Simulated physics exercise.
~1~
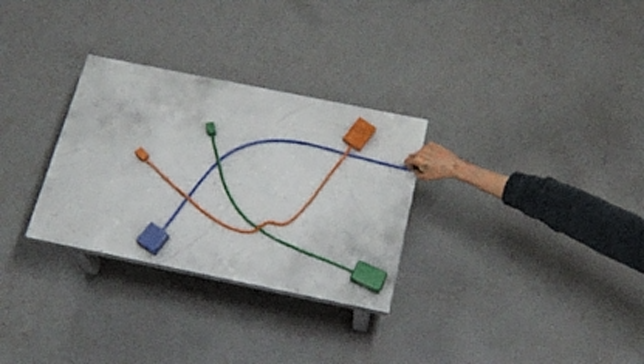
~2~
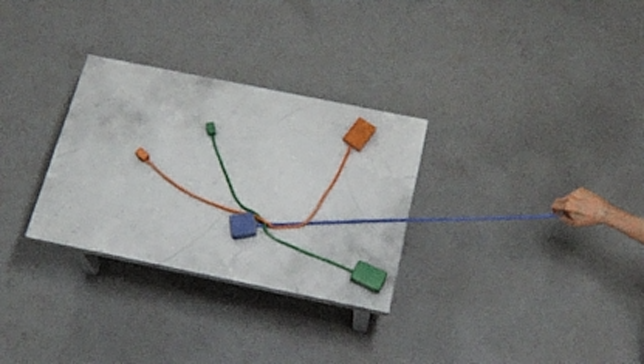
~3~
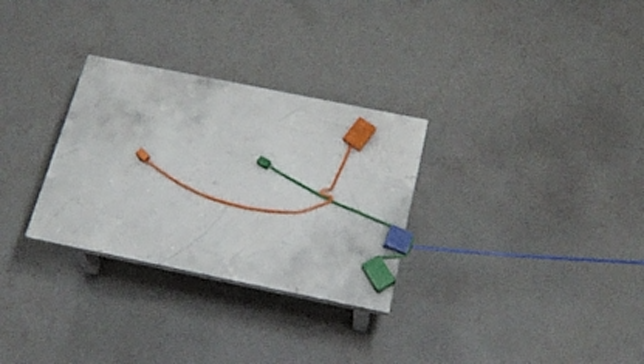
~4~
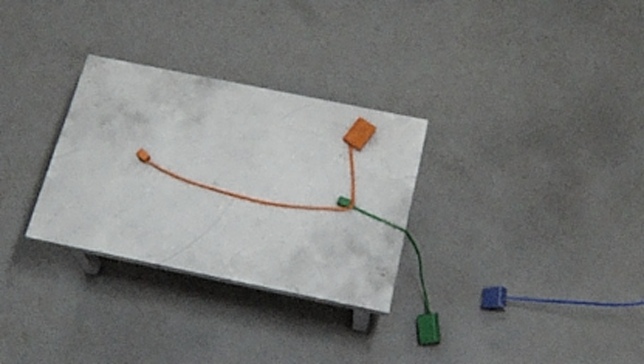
A pale, marbled table stands on a grey floor, seen from above at an angle. Blue, green and orange leads with block chargers lie crossed on it, the orange block near the upper right, the green at the lower right and the blue at the lower left. A hand in a dark sleeve pulls the blue lead off to the right, dragging its charger across the table. The green lead is drawn along, and both blue and green chargers go over the right edge. The green plug remains on top beside the orange lead, whose charger stays put.
